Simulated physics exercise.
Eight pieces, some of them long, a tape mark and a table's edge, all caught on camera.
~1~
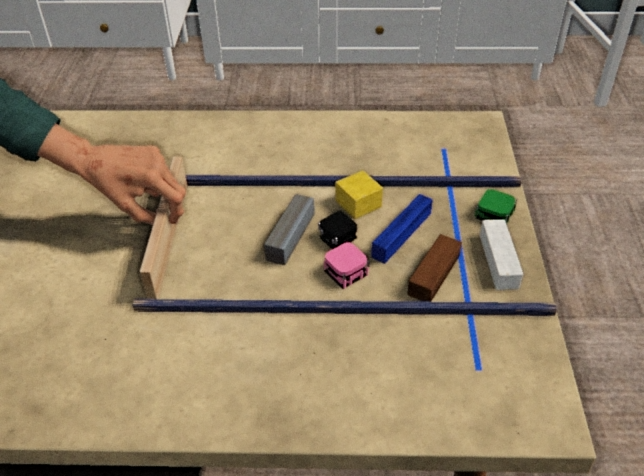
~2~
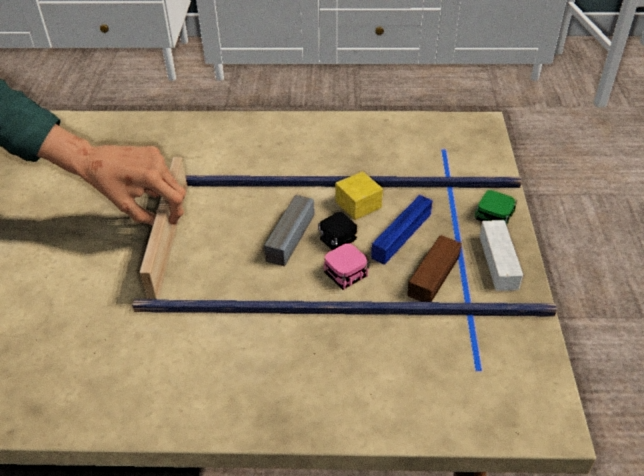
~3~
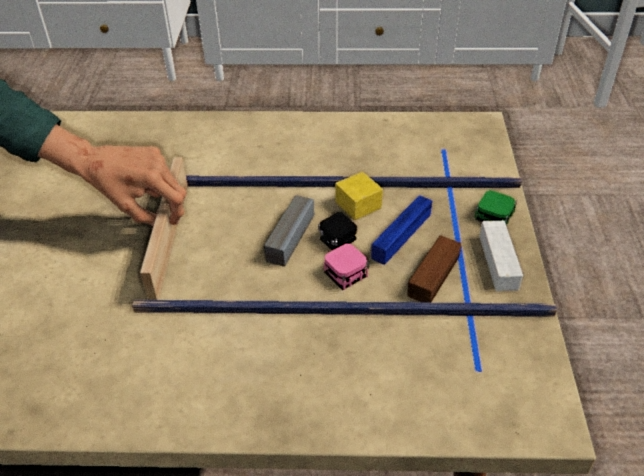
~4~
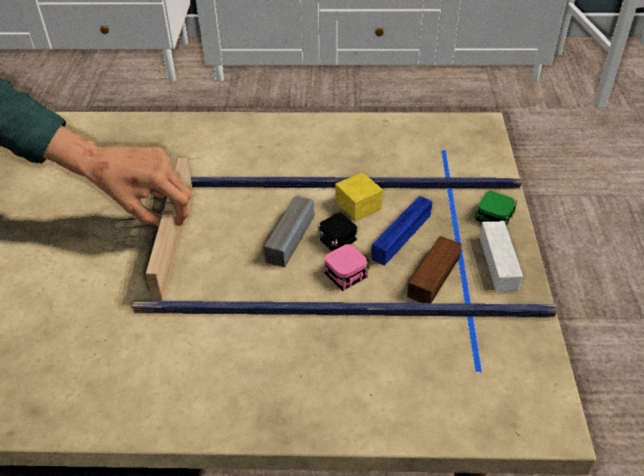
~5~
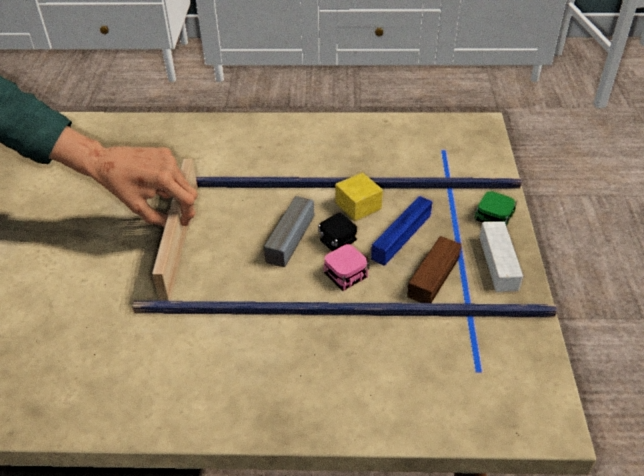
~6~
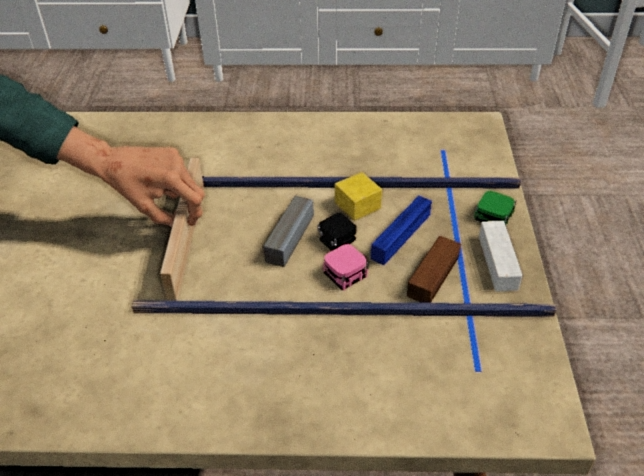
In this clip, a hand holding a wooden board upright between two dark rails slides it slightly to the right across a table, while the eight colourful blocks and cases near the blue tape line stay still.
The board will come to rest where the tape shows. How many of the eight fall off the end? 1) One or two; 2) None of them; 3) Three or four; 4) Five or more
1, one or two.
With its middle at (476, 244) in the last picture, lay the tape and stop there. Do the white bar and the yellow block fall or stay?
Outcome - white bar topples off, yellow block is left in place.
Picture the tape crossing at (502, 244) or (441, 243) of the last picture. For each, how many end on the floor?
Counts: 4, 0.
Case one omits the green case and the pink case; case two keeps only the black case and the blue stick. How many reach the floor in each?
0, then 0.
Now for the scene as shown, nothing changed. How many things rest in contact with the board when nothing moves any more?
It is in contact with 3.
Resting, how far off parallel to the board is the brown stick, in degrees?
The angle comes out near 20 degrees.
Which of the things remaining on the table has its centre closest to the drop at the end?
Result: The green case.
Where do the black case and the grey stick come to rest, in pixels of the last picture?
Final spots - black case (489, 214), grey stick (469, 232).
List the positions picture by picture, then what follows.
In the first picture, green case (496, 208); white bar (500, 254); brown stick (435, 268); board (166, 225); tape (459, 242).
In the second picture, white bar (500, 255); black case (338, 233).
In the third picture, brown stick (435, 269); blue stick (402, 229).
In the fourth picture, green case (496, 210); board (171, 226).
In the fifth picture, white bar (500, 256); grey stick (290, 230).
In the sixth picture, green case (495, 210); white bar (500, 255); brown stick (434, 269); board (185, 226); tape (458, 243).
Soon after, none off yet; green case at rest near (495, 210); white bar at rest near (500, 255); brown stick at rest near (434, 269).
At rest, the number that fall off is one or two; fallen, white bar.
